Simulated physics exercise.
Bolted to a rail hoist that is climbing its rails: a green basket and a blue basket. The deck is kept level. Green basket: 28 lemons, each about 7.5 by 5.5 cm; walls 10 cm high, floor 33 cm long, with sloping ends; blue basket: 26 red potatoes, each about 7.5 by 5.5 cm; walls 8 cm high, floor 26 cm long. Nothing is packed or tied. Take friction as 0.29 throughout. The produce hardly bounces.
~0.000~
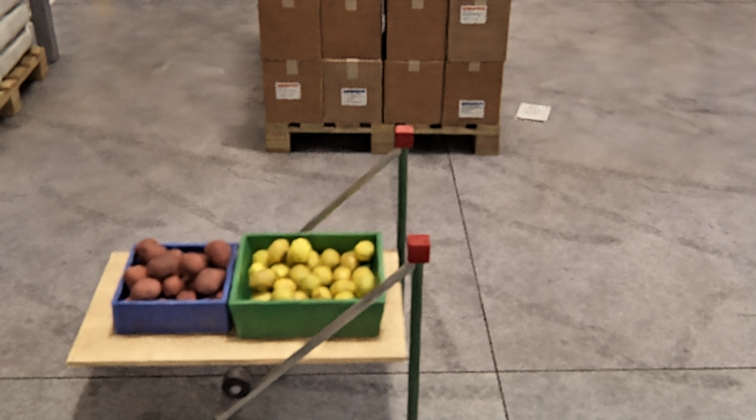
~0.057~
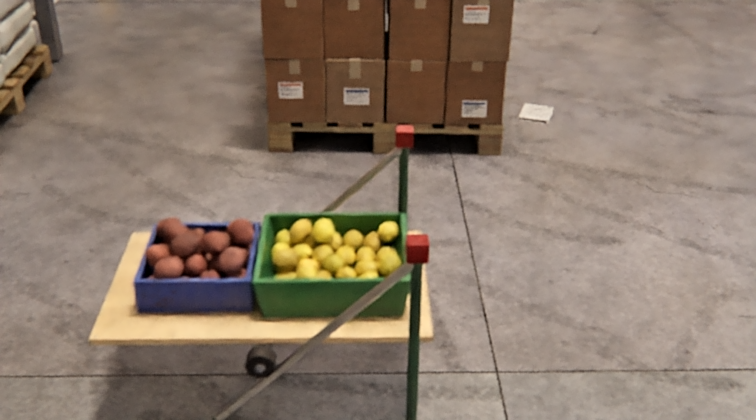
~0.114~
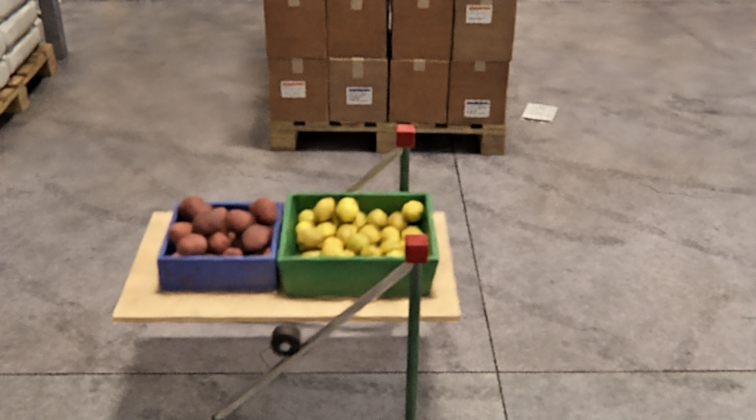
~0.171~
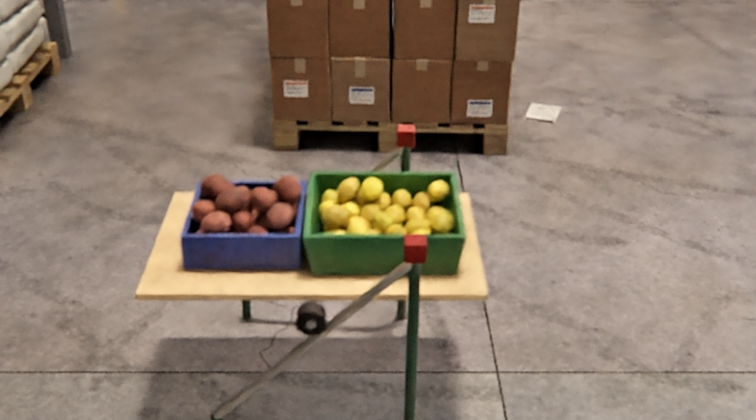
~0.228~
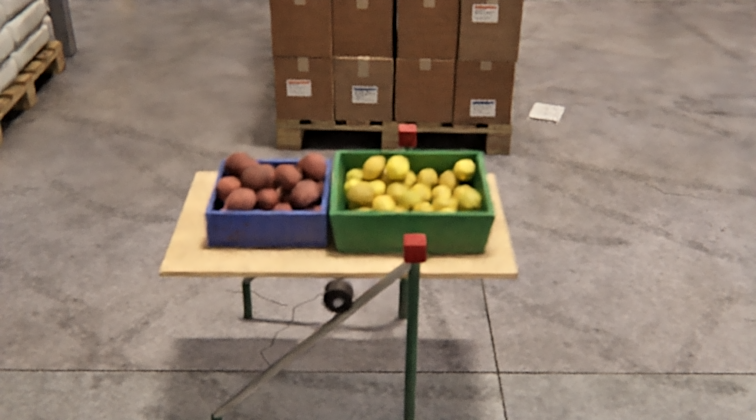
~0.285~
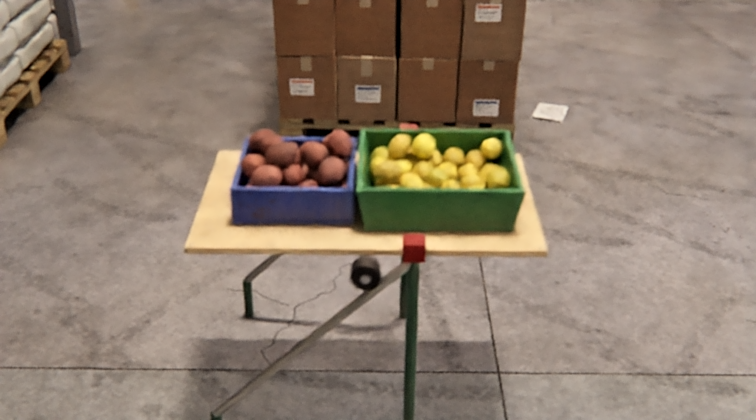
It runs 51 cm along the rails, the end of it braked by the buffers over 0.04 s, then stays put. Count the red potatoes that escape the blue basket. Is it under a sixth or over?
The blue basket loses over a sixth of its red potatoes.
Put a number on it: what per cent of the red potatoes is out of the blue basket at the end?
About 30 per cent.
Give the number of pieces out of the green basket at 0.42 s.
Out by then, roughly: Green basket 0.
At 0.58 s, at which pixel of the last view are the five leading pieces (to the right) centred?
Near (521, 153).
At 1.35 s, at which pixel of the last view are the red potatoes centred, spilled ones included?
Around (346, 163).
After 0.30 s, it meets the buffers.
After 0.42 s, 0 of 28 out of the green basket and 2 of 26 out of the blue basket.
After 0.58 s, 1 of 28 out of the green basket and 5 of 26 out of the blue basket.
After 0.80 s, 1 of 28 out of the green basket and 8 of 26 out of the blue basket.
Outcome (at 1.35 s), 1 of 28 out of the green basket and 8 of 26 out of the blue basket. Asked share, 8 of 26, 31 per cent.
